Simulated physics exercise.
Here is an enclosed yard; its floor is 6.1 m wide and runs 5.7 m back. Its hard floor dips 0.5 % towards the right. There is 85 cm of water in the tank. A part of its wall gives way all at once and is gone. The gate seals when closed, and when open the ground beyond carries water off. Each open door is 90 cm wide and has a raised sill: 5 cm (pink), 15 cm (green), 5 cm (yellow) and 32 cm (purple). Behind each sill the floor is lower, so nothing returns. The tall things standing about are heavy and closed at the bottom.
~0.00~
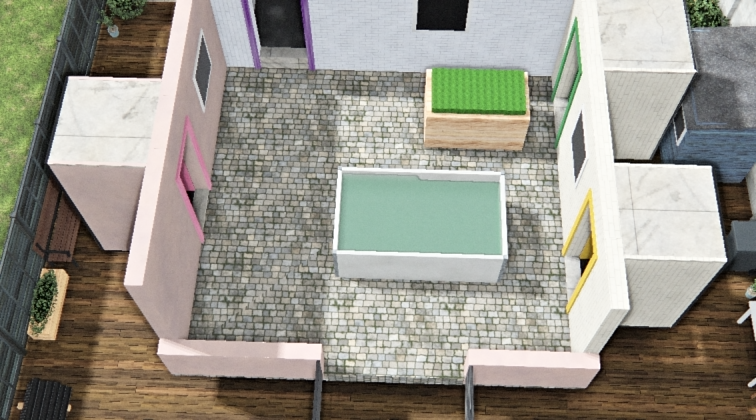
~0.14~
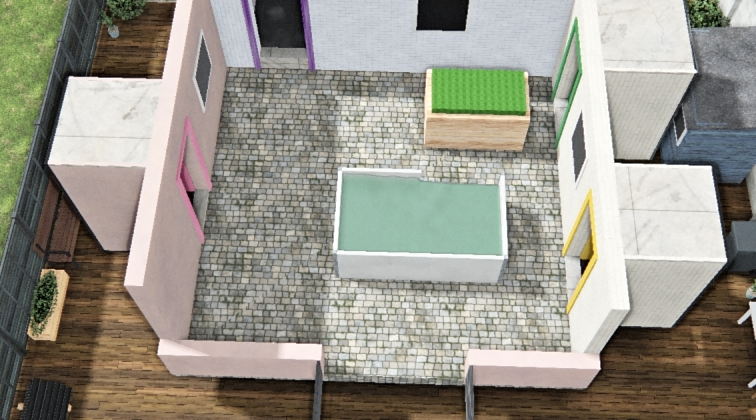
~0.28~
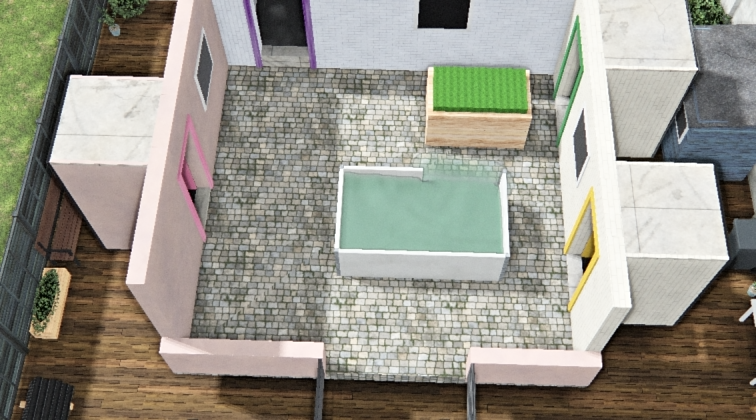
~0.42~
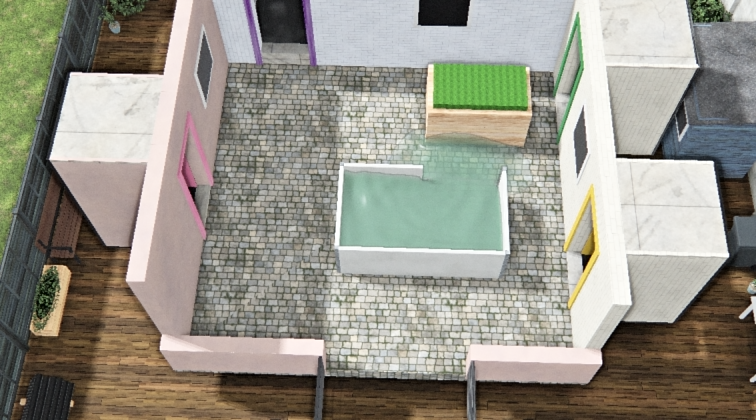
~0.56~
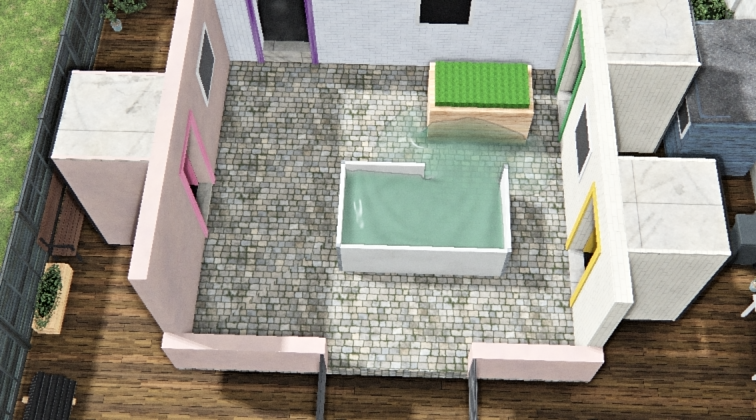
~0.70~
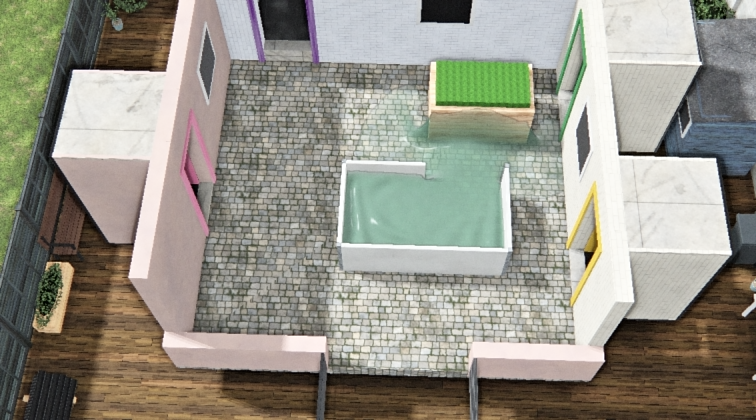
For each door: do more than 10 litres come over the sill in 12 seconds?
Within that time: At the pink door it exceeds the limit; at the green door it goes over the limit; at the yellow door it passes the limit; at the purple door it stays under the limit.
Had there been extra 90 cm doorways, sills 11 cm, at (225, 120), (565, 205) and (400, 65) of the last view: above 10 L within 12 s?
In that order: Past it, over, under.
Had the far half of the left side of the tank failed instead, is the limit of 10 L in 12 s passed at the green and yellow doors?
Then: Green not over, yellow past it.
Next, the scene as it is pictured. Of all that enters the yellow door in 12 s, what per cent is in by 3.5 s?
About 0 per cent.
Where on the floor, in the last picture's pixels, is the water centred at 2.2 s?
Around (436, 184).
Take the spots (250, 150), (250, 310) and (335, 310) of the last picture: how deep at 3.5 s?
In that order: 11, 0 and 0 cm.
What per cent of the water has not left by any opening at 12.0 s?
About 78 per cent.
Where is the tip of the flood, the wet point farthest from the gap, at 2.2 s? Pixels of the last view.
Near (232, 62).
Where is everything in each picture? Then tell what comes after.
Still water, 85 cm deep, in the tank at (420, 214), in the first picture.
The front is at a hidden place, 0.8 m from the gap on the tank's far side; 0.4 m2 of floor is under water; 85 cm left at the back of the tank, in the second picture.
Water pours out on the tank's far side and has run 1.0 m, to (423, 158); typically 14 cm deep outside, 84 cm at the tank's back, in the third picture.
The front is at (416, 135), 1.4 m from the gap on the tank's far side; 2.2 m2 of floor is under water; 75 cm left at the back of the tank, in the fourth picture.
The front is at (402, 116), 1.9 m from the gap on the tank's far side; 3.2 m2 of floor is under water; 73 cm left at the back of the tank, in the fifth picture.
Water pours out on the tank's far side and has run 2.4 m, to (397, 93); typically 6 cm deep outside, 70 cm at the tank's back, in the sixth picture.
After 1.4 s water covers 30 % of the floor and is deepest (63 cm) near (555, 162); pink door not reached, green door 20 cm at the sill, 3 L in, yellow door not reached, purple door not reached.
After 2.2 s water covers 60 % of the floor and is deepest (48 cm) near (555, 162); pink door not reached, green door 20 cm at the sill, 21 L in, yellow door 6 cm at the sill, 0 L in, purple door 10 cm at the sill, 0 L in.
After 3.5 s water covers 75 % of the floor and is deepest (31 cm) near (555, 162); pink door 11 cm at the sill, 24 L in, green door 15 cm at the sill, 35 L in, yellow door 6 cm at the sill, 1 L in, purple door 16 cm at the sill, 0 L in.
After 7.0 s water covers 95 % of the floor and is deepest (24 cm) near (191, 347); pink door 7 cm at the sill, 69 L in, green door 11 cm at the sill, 42 L in, yellow door 6 cm at the sill, 17 L in, purple door 14 cm at the sill, 0 L in.
After 12.0 s water covers 100 % of the floor and is deepest (14 cm) near (219, 152); pink door 10 cm at the sill, 112 L in, green door 7 cm at the sill, 42 L in, yellow door 10 cm at the sill, 54 L in, purple door 7 cm at the sill, 0 L in.
